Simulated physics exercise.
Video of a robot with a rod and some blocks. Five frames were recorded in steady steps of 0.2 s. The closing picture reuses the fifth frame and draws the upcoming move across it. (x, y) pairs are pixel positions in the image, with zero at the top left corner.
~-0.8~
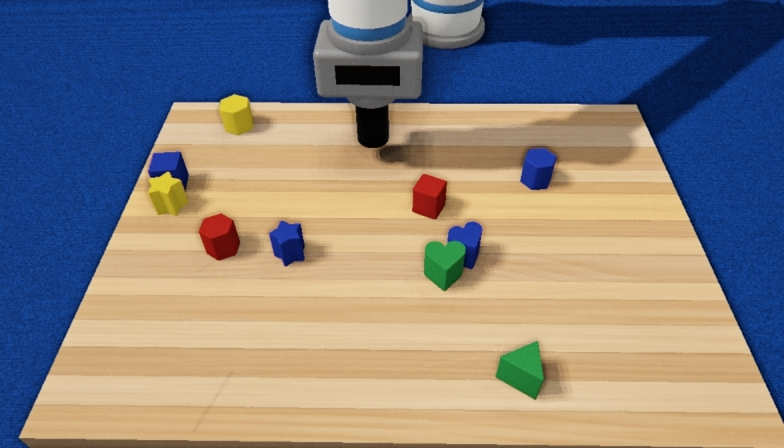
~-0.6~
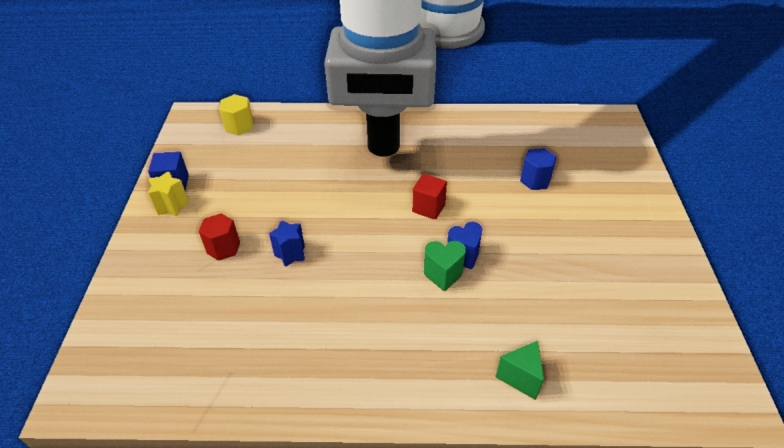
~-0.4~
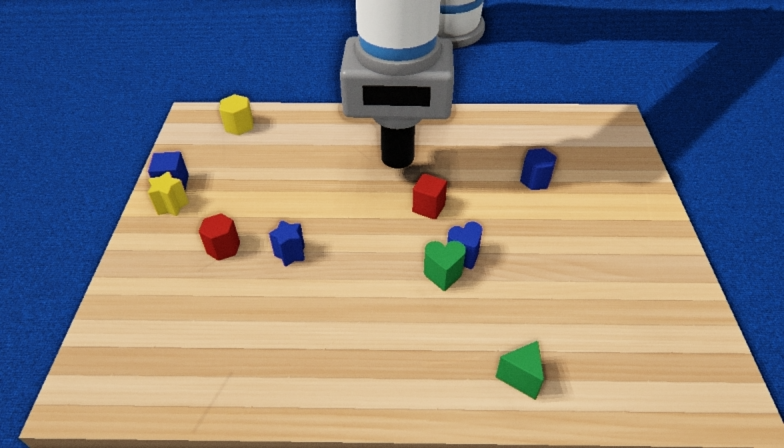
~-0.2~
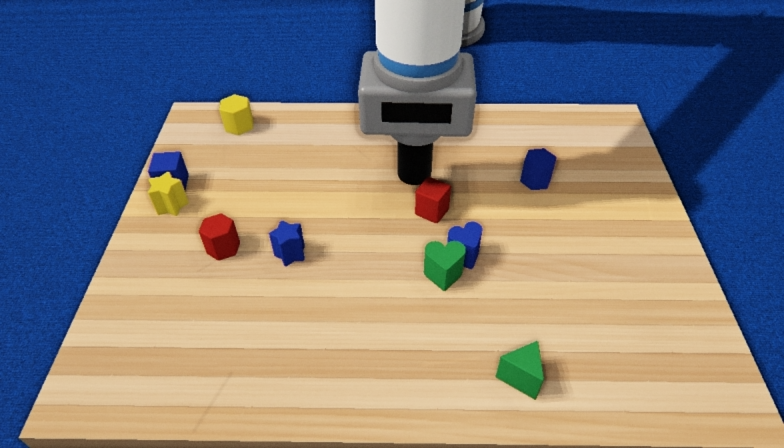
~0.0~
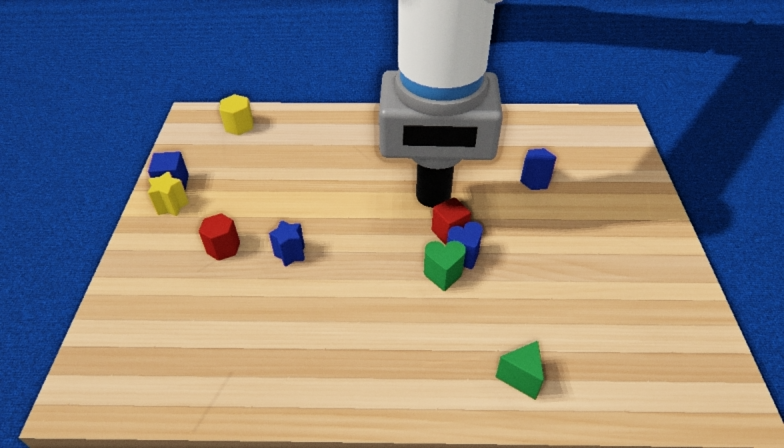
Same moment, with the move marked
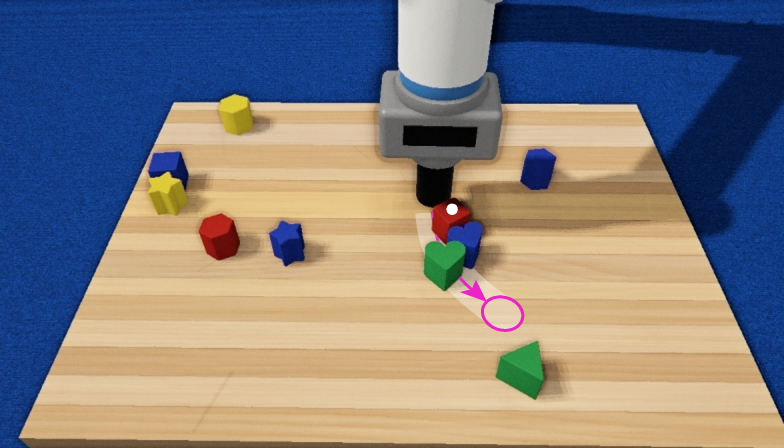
Robot arm with a black rod moving down and right across a wooden board, pushing the red block toward the blue heart.
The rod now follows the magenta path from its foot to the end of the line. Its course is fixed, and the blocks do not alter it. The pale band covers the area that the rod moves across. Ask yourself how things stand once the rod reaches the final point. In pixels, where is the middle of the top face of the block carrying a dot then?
Its top middle will sit at (547, 299).
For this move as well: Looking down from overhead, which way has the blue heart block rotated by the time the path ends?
The block spins anticlockwise.
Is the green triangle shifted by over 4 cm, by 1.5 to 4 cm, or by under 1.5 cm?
Its displacement is below 1.5 cm.
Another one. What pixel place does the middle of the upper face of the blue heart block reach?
Somewhere near (579, 299).
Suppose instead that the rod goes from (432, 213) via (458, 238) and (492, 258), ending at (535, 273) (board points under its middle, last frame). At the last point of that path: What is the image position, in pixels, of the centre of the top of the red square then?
Pixel (520, 272).
Path on the board, from (432, 213) through (440, 247) and (464, 282) to (503, 313); the dot is on the red square.
What follows on the original path. One third of the way, rod at (442, 231); green heart block at (447, 258), turned 35° clockwise; red square at (469, 242), turned 25° anticlockwise; blue heart block at (493, 257), turned 35° anticlockwise.
Two thirds of the way, rod at (466, 265); green heart block at (457, 291), turned 75° clockwise; red square at (502, 273), turned 45° anticlockwise; blue heart block at (532, 281), turned 55° anticlockwise.
At the end, rod at (506, 297); green heart block at (462, 303), turned 125° clockwise; red square at (547, 299), turned 60° anticlockwise; blue heart block at (579, 299), turned 70° anticlockwise; green triangle in place.
